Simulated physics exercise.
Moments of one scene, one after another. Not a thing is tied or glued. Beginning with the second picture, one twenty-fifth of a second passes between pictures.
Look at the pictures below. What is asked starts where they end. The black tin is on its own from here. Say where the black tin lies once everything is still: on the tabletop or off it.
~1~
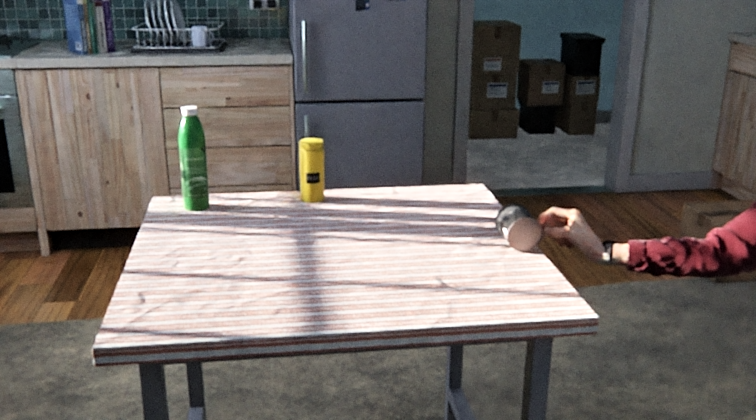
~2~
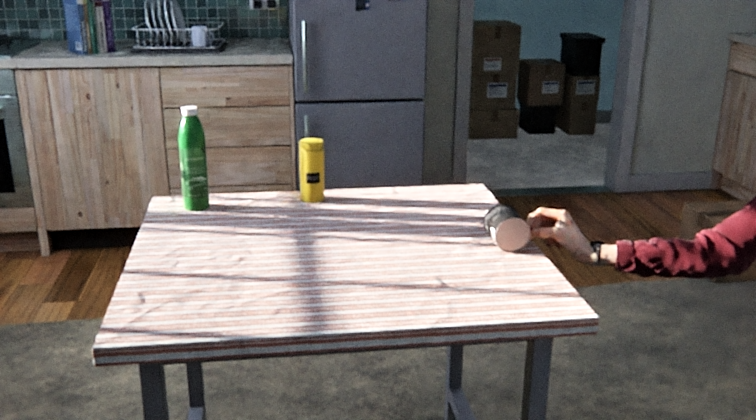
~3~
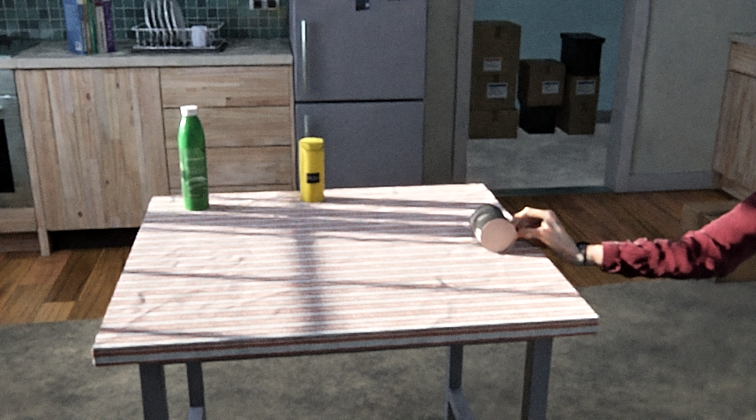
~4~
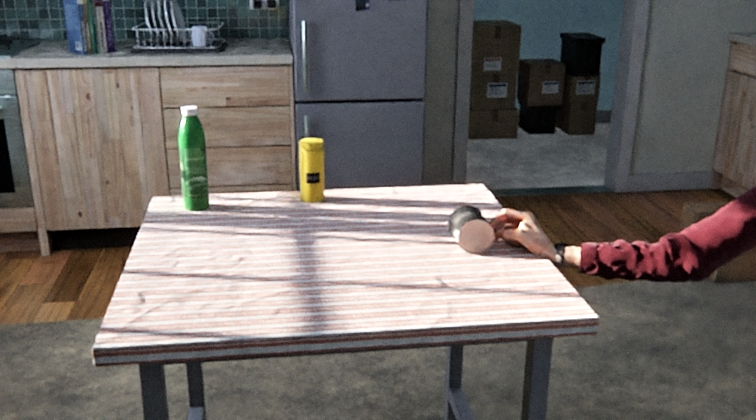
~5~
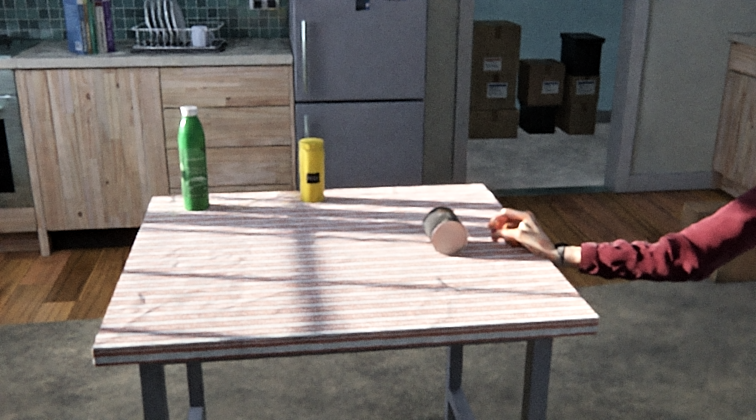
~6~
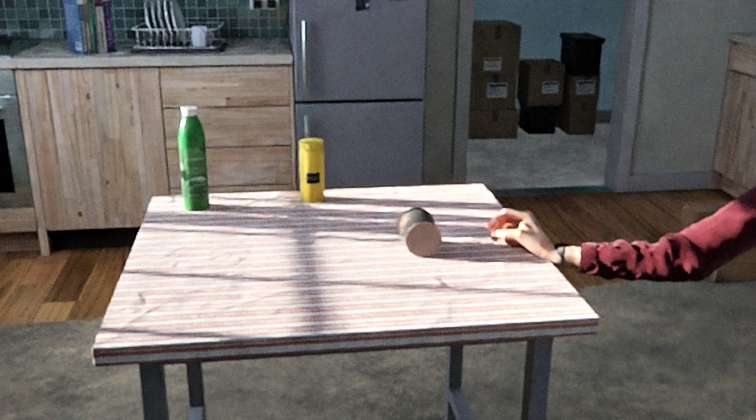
Okay, so it manages to leave the table.
Then, 0.20 s past the last view, black tin displaced well along near (291, 238).
Then, 0.50 s past the last view, black tin now off the table.
Then, 0.90 s past the last view, things are still on the move.
Finally, off the table, black tin.
